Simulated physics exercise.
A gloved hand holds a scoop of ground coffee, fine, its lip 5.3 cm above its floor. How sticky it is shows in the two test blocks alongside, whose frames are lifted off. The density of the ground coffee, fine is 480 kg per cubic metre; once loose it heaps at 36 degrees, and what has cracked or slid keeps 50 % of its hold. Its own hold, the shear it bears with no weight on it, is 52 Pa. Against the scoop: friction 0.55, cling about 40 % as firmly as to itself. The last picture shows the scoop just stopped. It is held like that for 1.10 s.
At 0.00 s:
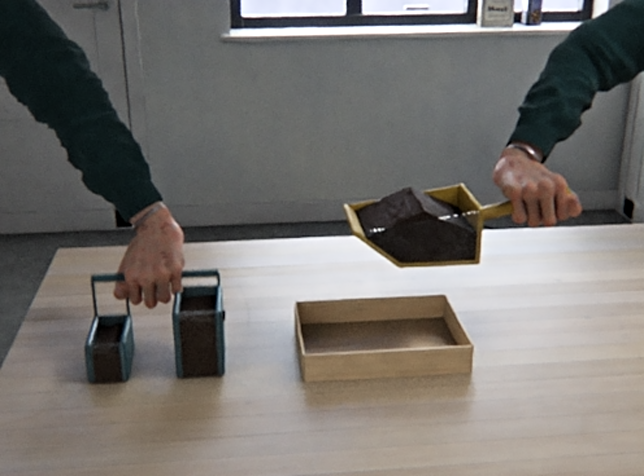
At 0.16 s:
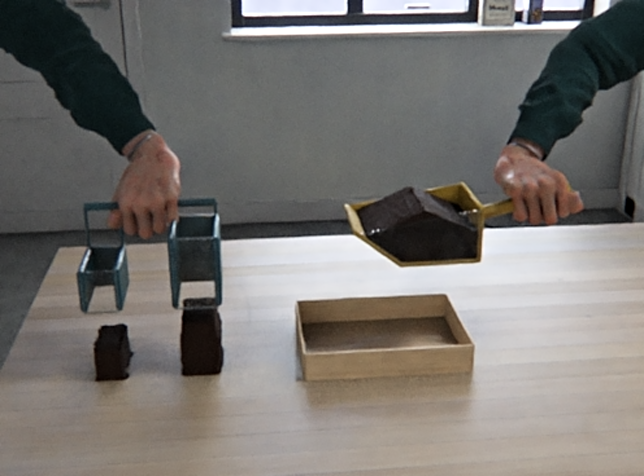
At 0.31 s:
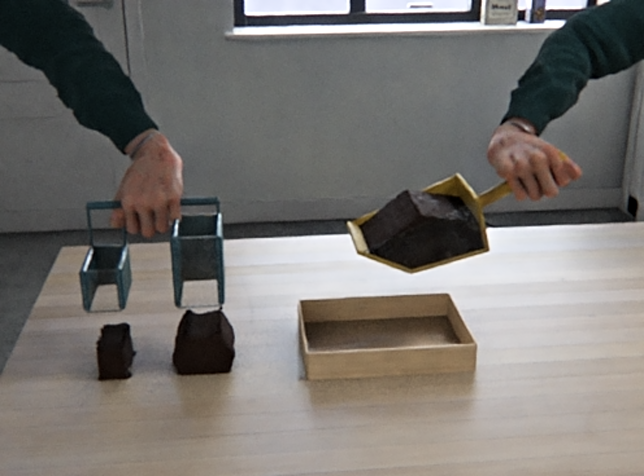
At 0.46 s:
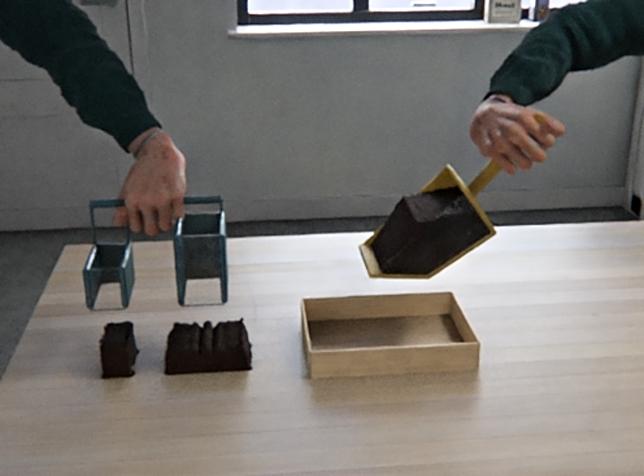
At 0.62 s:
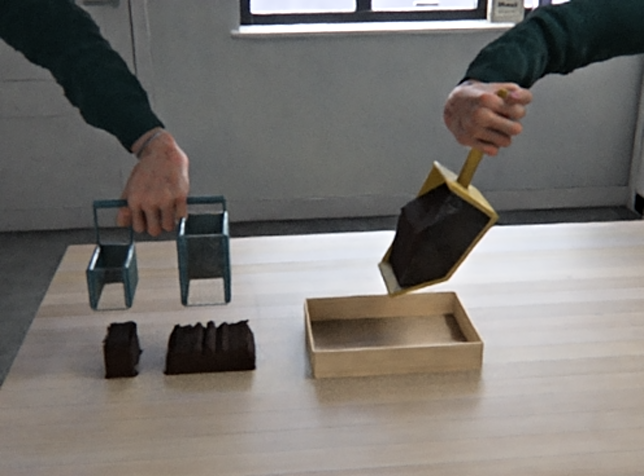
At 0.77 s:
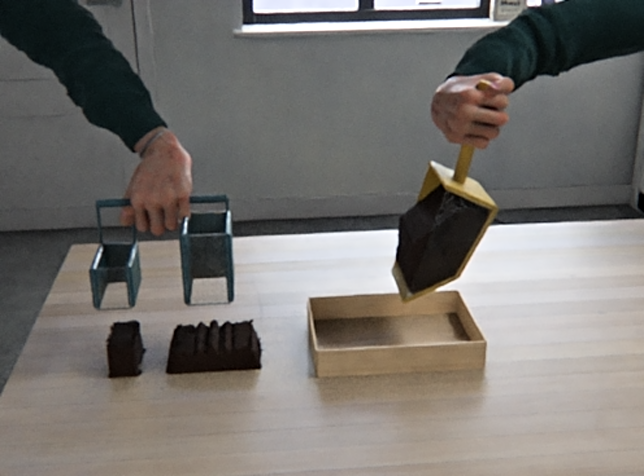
Two teal holders were lifted off two dark blocks by a hand on the left, and the taller block slumped into a low, ridged heap while another hand tilted a yellow scoop steeply above a shallow tray.
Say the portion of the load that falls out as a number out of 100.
Expect roughly 60 %.
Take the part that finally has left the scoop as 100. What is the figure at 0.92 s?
Some 0 per cent.
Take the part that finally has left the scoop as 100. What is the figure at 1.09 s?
Some 60 per cent.
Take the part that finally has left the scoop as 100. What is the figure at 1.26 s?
Some 80 per cent.
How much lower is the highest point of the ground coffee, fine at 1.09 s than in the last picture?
About 3.0 cm.
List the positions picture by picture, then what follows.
In the first frame, lip at (357, 232), tilt 0 degrees; top of the ground coffee, fine at (425, 213); blocks stand 5.2 cm, 9.6 cm (left to right).
In the second frame, lip at (357, 232), tilt 1 degrees; top of the ground coffee, fine at (426, 212); blocks stand 5.2 cm, 9.0 cm (left to right).
In the third frame, lip at (360, 250), tilt 15 degrees; top of the ground coffee, fine at (426, 216); blocks stand 5.2 cm, 6.7 cm (left to right).
In the fourth frame, lip at (371, 274), tilt 35 degrees; top of the ground coffee, fine at (476, 212); blocks stand 5.2 cm, 4.4 cm (left to right).
In the fifth frame, lip at (391, 294), tilt 54 degrees; top of the ground coffee, fine at (471, 205); blocks stand 5.2 cm, 4.2 cm (left to right).
In the sixth frame, lip at (404, 299), tilt 64 degrees; top of the ground coffee, fine at (459, 208); blocks stand 5.2 cm, 4.2 cm (left to right).
After 0.92 s, the scoop is at 64 degrees and 1 % has left it.
After 1.09 s, the scoop is at 64 degrees and 38 % has left it.
After 1.26 s, the scoop is at 64 degrees and 51 % has left it.
After 1.44 s, the scoop is at 64 degrees and 52 % has left it.
After 1.88 s, at the end, the scoop is at 64 degrees and 60 % has left it.
